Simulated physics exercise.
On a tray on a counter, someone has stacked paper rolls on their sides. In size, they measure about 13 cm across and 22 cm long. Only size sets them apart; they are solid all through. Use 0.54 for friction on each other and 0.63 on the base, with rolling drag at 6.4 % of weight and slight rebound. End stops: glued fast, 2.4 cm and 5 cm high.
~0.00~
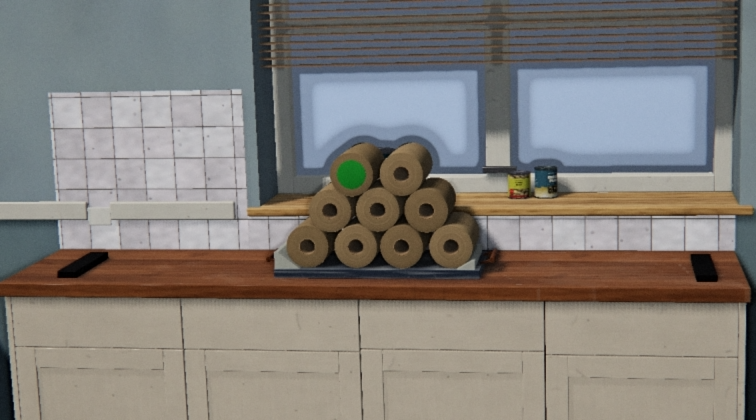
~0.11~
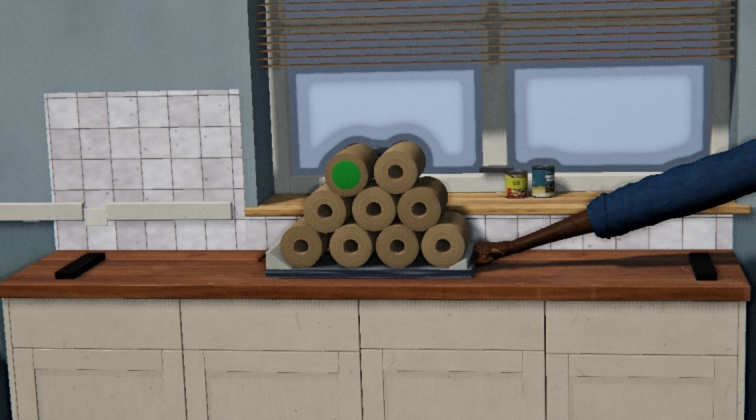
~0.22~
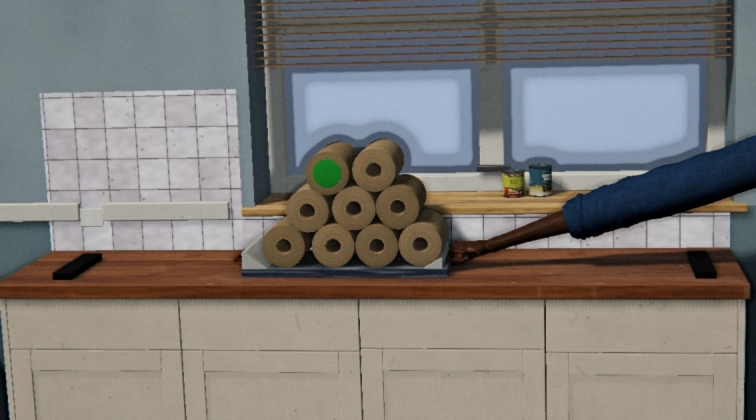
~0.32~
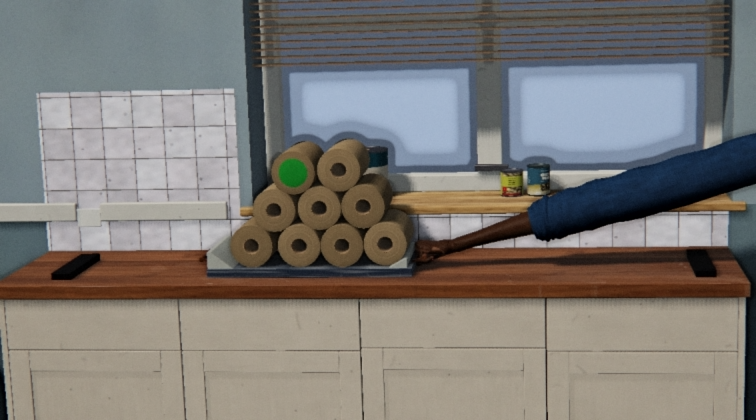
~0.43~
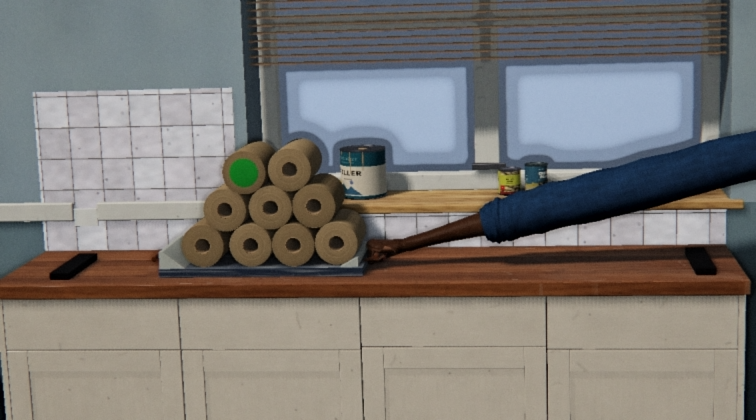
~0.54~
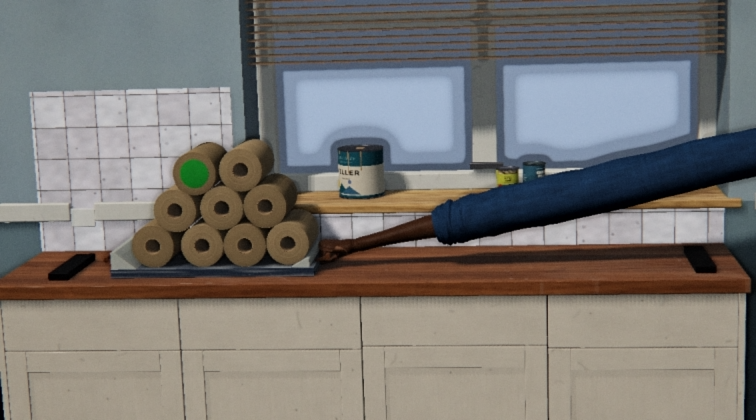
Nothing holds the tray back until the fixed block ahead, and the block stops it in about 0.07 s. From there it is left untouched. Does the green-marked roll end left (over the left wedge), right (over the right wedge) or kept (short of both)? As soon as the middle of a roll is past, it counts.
For the green-marked roll it is left.
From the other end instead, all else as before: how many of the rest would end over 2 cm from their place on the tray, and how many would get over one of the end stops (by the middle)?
It would be 9 and 5 respectively.
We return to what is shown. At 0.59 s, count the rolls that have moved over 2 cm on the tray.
Count then: 6.
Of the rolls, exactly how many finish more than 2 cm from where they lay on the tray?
The number is exactly 9.
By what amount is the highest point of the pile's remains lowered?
Roughly 0 cm.
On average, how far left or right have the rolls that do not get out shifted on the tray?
Mean shift: Approx. 10 cm, leftward.
After 0.59 s, tray 54 cm along; 6 now displaced over 2 cm; not one over the end stops; green 2.4 cm right (moves measured on the tray).
After 0.67 s, tray 60 cm along; 4 now displaced over 2 cm; not one over the end stops; green 1.8 cm left and 1 cm up.
After 0.86 s, tray 60 cm along; 9 now displaced over 2 cm; 1 over the left wedge; green 15 cm left and 6 cm up.
After 1.45 s, tray 60 cm along; 9 now displaced over 2 cm; 2 over the left wedge; green 48 cm left and 24 cm down.
All still by 1.8 s, 9 moved over 2 cm; 2 over the left wedge; green fallen off to the left; top of the pile 35 cm high, from 34 cm.
